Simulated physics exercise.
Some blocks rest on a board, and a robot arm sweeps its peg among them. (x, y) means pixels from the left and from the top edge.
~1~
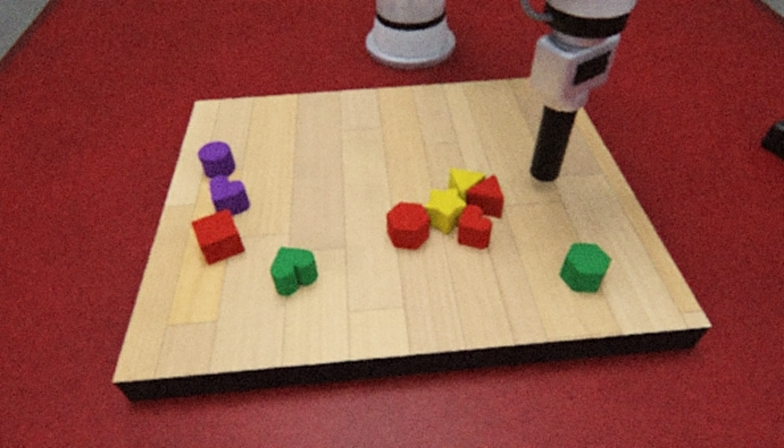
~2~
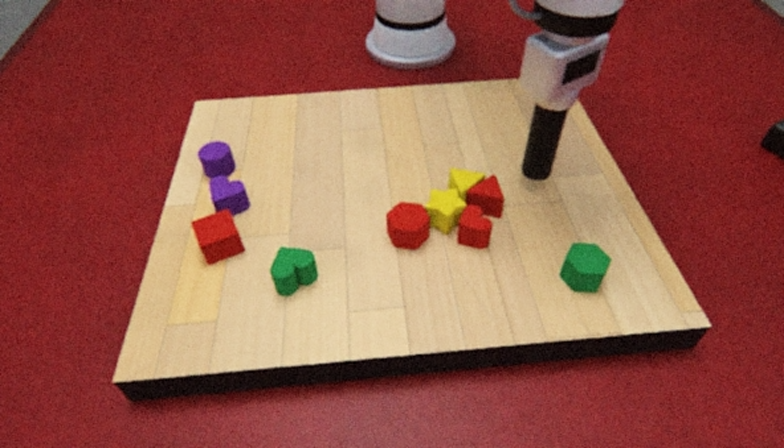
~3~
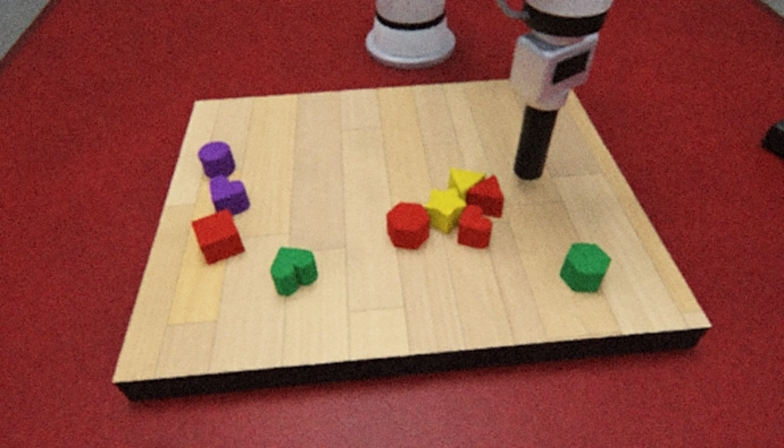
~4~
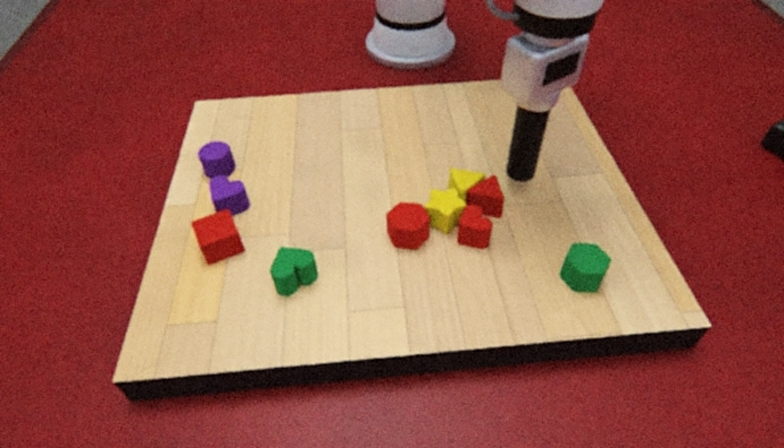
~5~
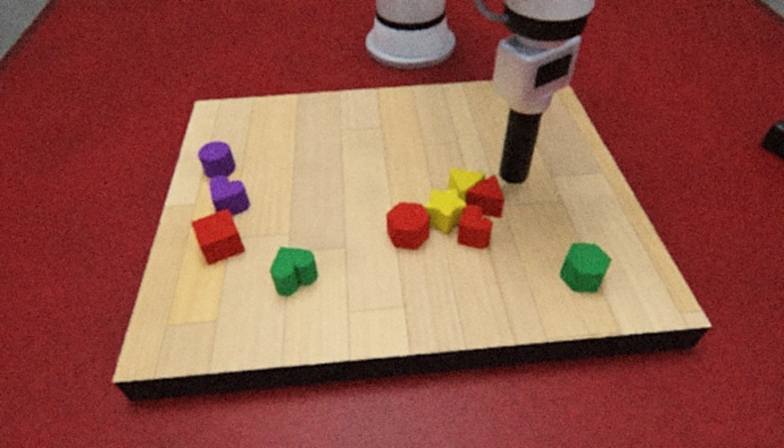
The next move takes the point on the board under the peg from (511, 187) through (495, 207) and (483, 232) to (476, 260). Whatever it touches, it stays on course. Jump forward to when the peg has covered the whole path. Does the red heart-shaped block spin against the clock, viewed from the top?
In short: Yes.
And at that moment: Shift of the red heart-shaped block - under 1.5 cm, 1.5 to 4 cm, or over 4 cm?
Overall it shifts more than 4 cm.
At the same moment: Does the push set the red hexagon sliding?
I expect so.
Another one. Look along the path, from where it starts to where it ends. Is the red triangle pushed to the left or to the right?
It's set to shift right.
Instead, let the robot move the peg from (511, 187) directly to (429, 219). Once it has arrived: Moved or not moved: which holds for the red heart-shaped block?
It will be nudged away from its spot.
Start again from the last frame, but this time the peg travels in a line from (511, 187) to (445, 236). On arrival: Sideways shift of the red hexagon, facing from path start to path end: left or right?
It shifts to the right.
On the path given first. One third of the way, peg at (496, 196); yellow star block at (440, 204), turned 25° clockwise; red heart-shaped block at (475, 221); red triangle at (475, 198), turned 15° anticlockwise.
Two thirds of the way, peg at (484, 221); red hexagon at (385, 217); yellow star block at (424, 215), turned 55° clockwise; red heart-shaped block at (472, 241), turned 60° anticlockwise; red triangle at (458, 220).
At the end, peg at (478, 248); red hexagon at (381, 215); yellow star block at (421, 218), turned 80° clockwise; red heart-shaped block at (460, 264), turned 65° anticlockwise; red triangle at (448, 236), turned 25° clockwise.
